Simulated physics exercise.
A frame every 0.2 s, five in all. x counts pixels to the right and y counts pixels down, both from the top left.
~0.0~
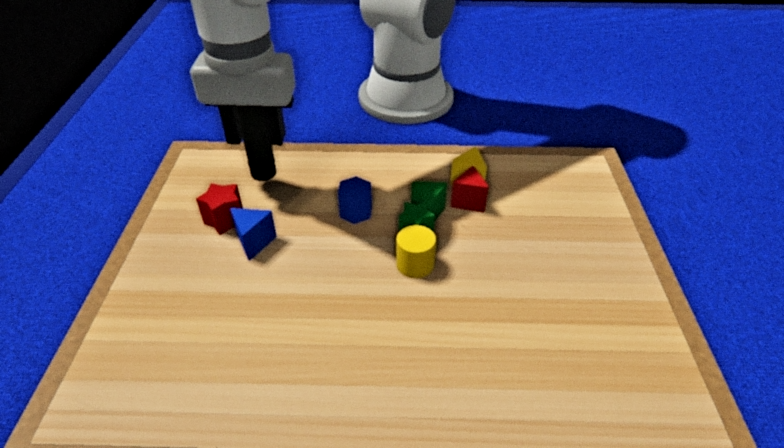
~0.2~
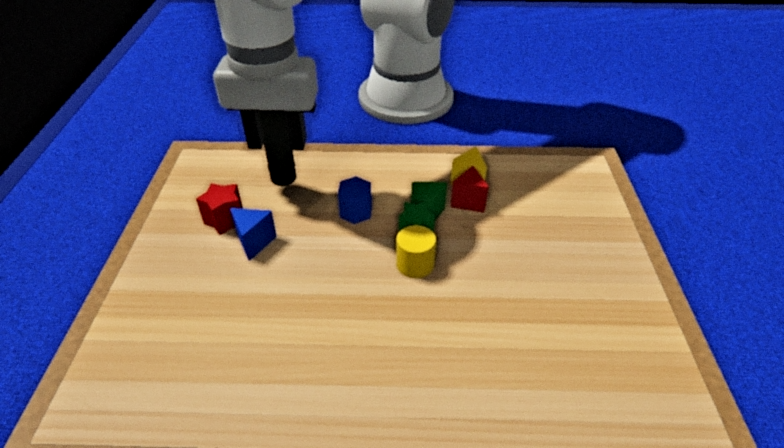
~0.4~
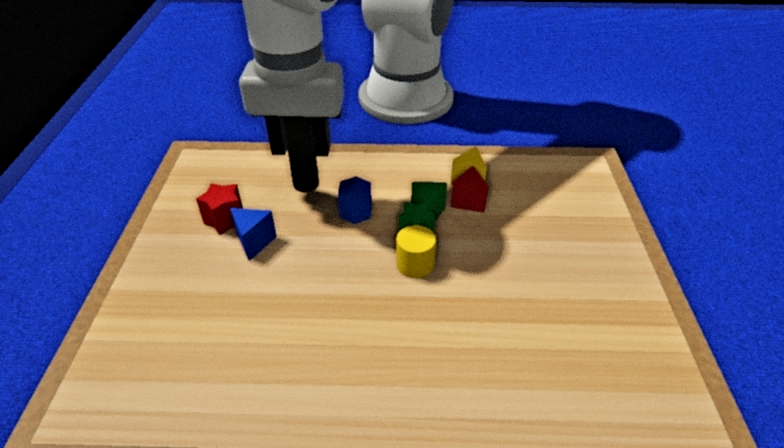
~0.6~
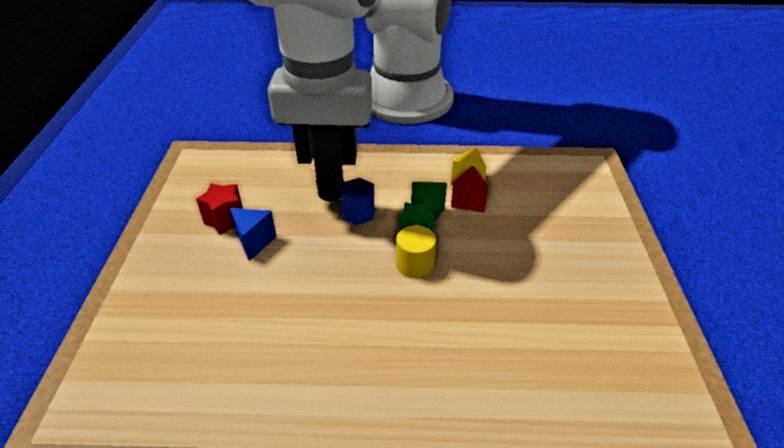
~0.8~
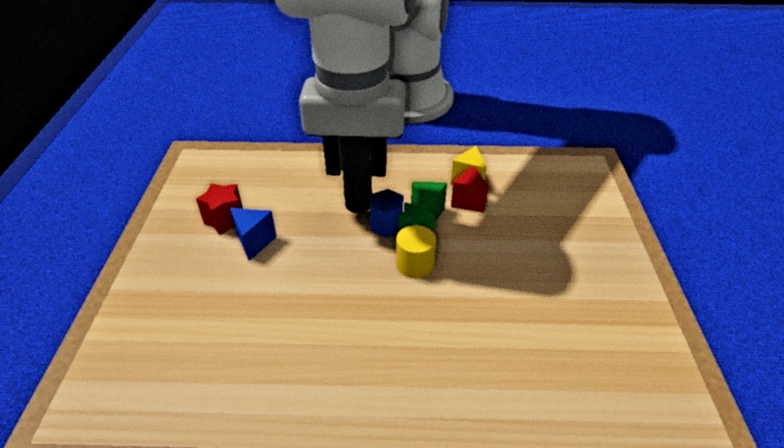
A robotic arm moved its black stick to the right across a wooden board, then pushed the blue hexagonal block over toward the green and yellow blocks, while the other blocks stayed put.
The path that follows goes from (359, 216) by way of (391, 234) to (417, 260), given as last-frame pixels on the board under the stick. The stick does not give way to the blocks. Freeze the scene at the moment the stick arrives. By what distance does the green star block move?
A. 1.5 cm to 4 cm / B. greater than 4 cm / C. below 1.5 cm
B (greater than 4 cm)
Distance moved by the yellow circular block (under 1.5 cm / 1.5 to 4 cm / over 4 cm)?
The displacement of the yellow circular block is 1.5-4 cm.
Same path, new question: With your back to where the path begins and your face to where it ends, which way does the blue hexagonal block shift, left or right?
It moves off to the left.
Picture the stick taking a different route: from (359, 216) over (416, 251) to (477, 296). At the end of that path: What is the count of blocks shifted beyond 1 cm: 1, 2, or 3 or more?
Three or more shift.
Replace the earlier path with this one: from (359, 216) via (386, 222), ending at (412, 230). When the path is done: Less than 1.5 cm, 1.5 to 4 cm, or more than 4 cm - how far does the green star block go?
Covers over 4 cm.
The first path, step by step. Halfway along, stick (392, 224); blue hexagonal block (425, 214), turned 20° anticlockwise; green star block (456, 219).
At the end, stick (417, 250); blue hexagonal block (448, 226), turned 85° anticlockwise; yellow circular block (431, 259); green star block (479, 220), turned 35° anticlockwise; green triangle in place.
